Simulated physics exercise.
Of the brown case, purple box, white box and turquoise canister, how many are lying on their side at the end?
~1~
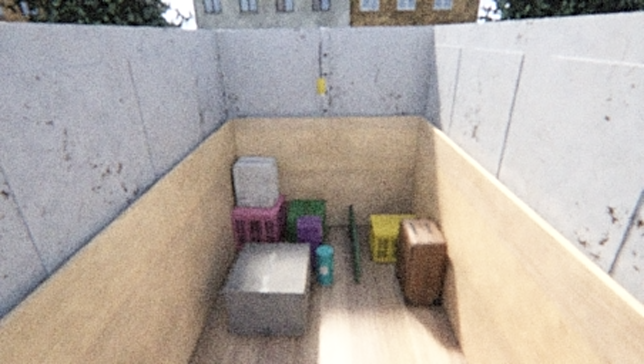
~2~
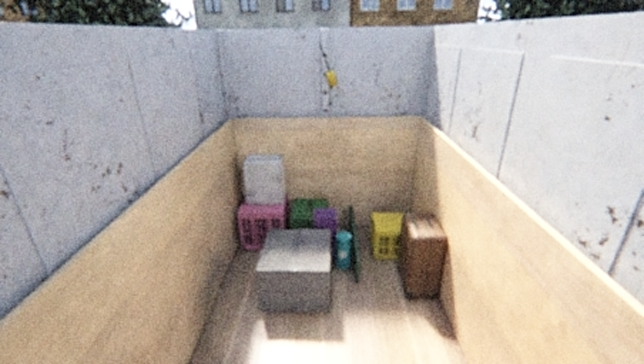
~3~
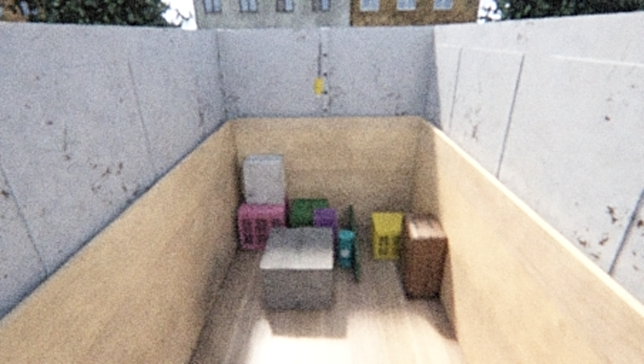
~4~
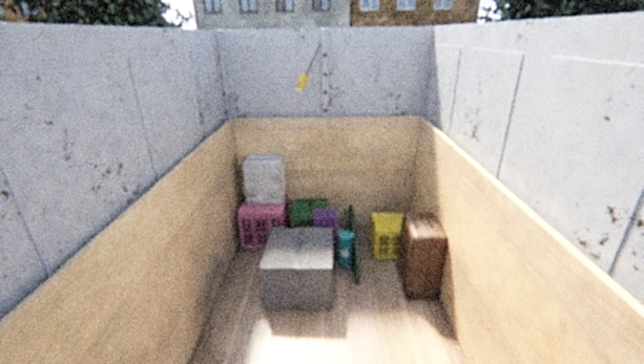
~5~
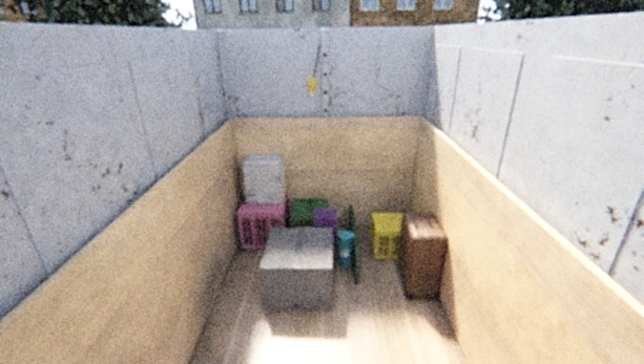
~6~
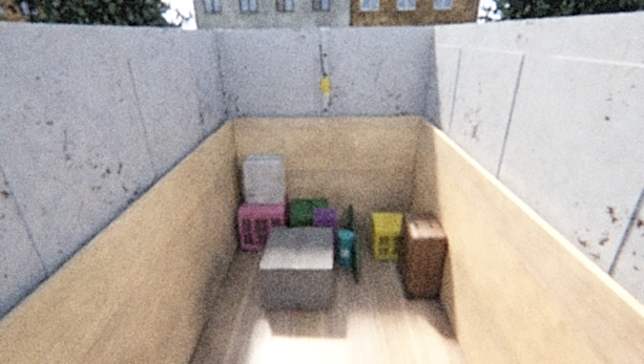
None of them are; the brown case, purple box, white box and turquoise canister are all still upright at the end.
